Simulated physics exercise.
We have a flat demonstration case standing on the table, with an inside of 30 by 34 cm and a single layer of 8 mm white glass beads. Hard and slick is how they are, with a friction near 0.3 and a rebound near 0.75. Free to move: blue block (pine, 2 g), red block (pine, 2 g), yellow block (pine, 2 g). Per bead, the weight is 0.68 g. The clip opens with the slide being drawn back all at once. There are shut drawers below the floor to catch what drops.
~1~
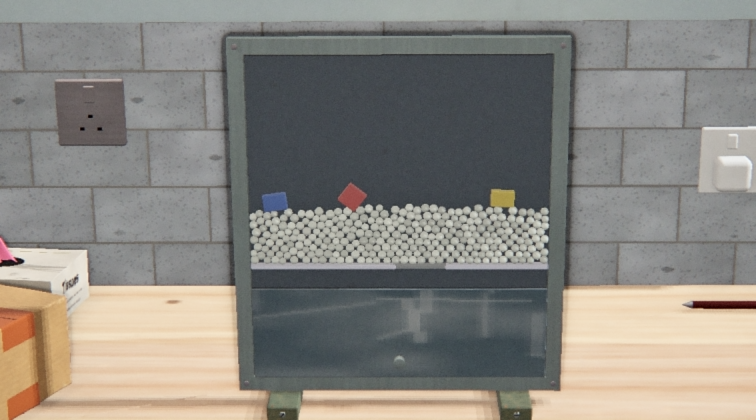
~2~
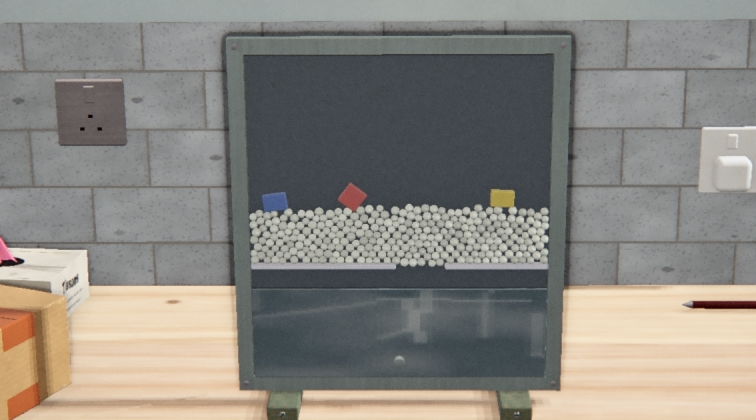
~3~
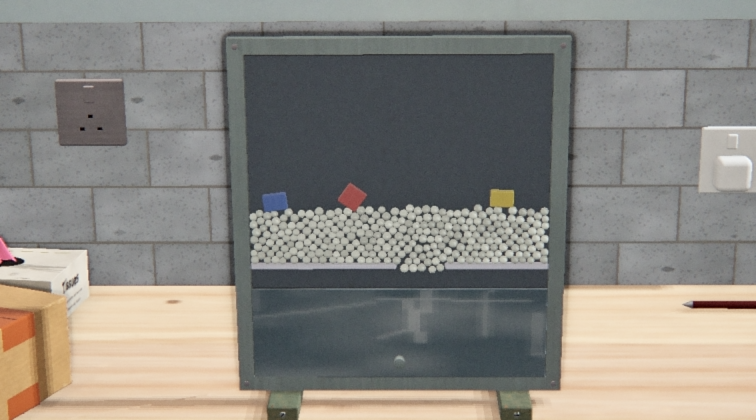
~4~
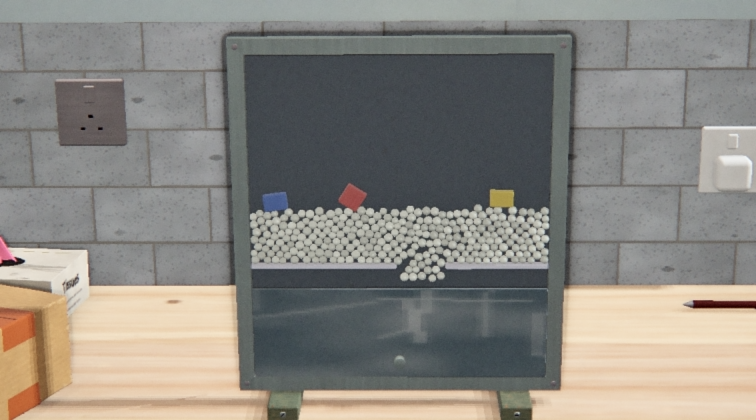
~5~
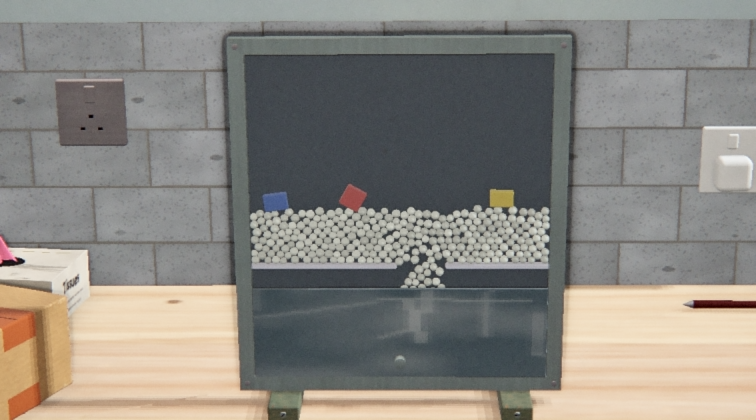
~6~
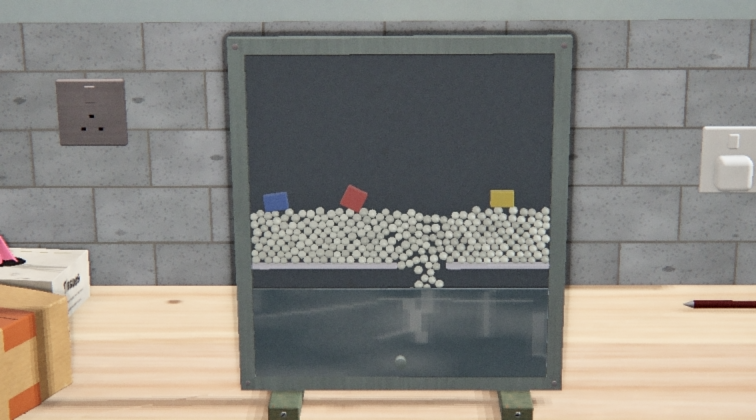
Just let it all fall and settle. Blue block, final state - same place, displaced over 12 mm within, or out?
Displaced, still inside.
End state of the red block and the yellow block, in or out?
Red: Falls through; yellow: Falls through.
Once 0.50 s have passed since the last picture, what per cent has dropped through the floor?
I'd say about 40 per cent.
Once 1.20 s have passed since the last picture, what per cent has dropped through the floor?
That would be around 60 per cent.
Then, 0.15 s later than the last picture, 25 % are out; blue block moved 0.0 cm tilted 6°; red block moved 2.5 cm tilted 23°; yellow block moved 0.8 cm tilted 12°.
Then, 0.50 s later than the last picture, 40 % are out; blue block moved 0.5 cm tilted 24°; red block below the floor; yellow block moved 11.7 cm tilted 43°.
Then, 1.20 s later than the last picture, 60 % are out; blue block moved 1.9 cm tilted 6°; red block below the floor; yellow block below the floor.
At rest 2.9 s after the last picture, 70 % are out; blue block moved 7.4 cm tilted 6°; red block below the floor; yellow block below the floor.
